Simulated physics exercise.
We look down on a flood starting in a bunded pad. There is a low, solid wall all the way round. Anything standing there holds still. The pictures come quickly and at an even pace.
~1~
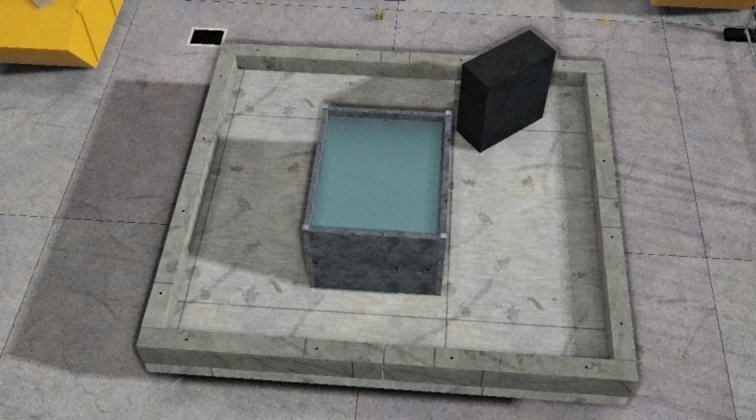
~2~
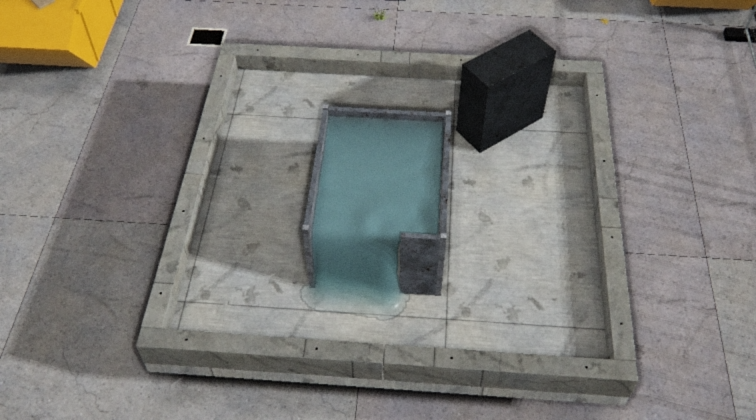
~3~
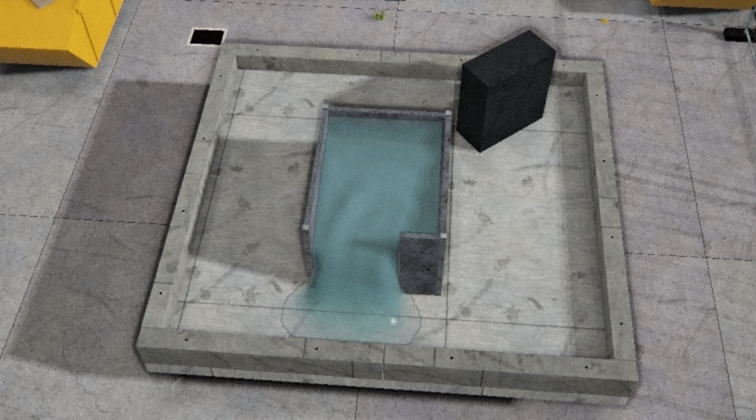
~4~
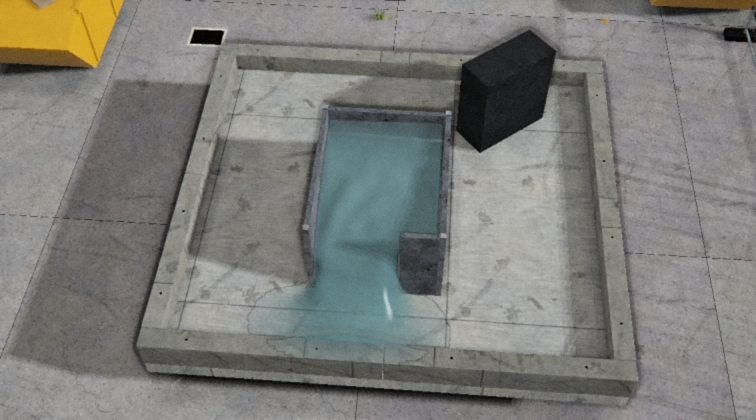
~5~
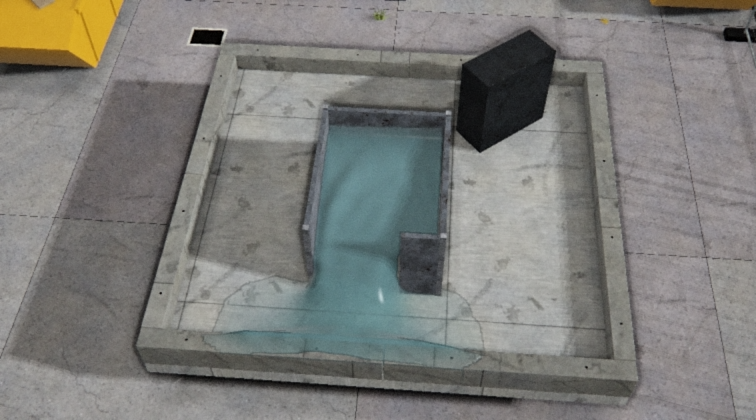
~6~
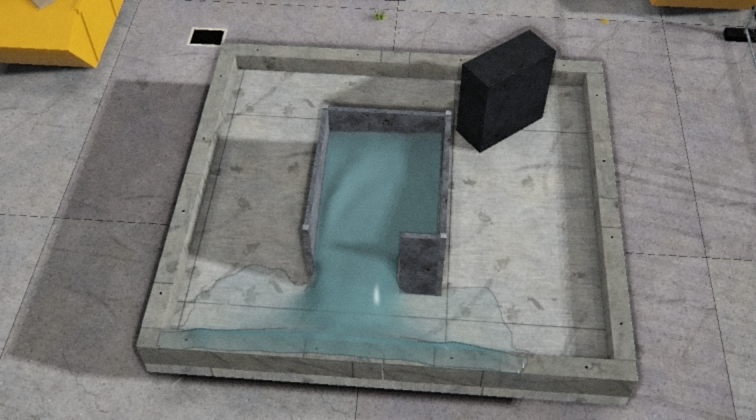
Blue-green water stands still in a grey, open-topped tank, seen from above at a steady angle, inside a pale stone pad with a low wall all round. A black block stands at the upper right, with yellow shapes at the top corners beyond the wall. The left part of the tank's near side opens, and water pours out, spreads to the near wall and fans sideways along it as the tank's level drops.
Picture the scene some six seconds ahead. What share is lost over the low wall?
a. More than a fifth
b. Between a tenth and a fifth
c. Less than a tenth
The answer is a.
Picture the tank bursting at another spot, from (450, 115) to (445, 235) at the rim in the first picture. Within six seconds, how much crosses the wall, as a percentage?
Some 24 in a hundred.
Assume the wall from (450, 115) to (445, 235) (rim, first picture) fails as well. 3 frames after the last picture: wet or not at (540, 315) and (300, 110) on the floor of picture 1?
In turn: Awash, not flooded.
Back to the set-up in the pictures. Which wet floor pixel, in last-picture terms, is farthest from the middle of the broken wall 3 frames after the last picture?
My guess would be about (594, 369).
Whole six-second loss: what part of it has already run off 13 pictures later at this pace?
Around 95 % of the total, roughly.
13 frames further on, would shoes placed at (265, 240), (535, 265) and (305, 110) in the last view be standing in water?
Soaked, soaked, soaked.
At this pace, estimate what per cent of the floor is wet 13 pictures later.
About 70 percent.
A moment on, water covers 25 % of the floor; the low wall has let 10 % over.
Next, water covers 30 % of the floor; the low wall has let 16 % over.
Then, water covers 60 % of the floor; the low wall has let 28 % over.
Later, water covers 70 % of the floor; the low wall has let 29 % over.
In the end, water covers 80 % of the floor; the low wall has let 29 % over.
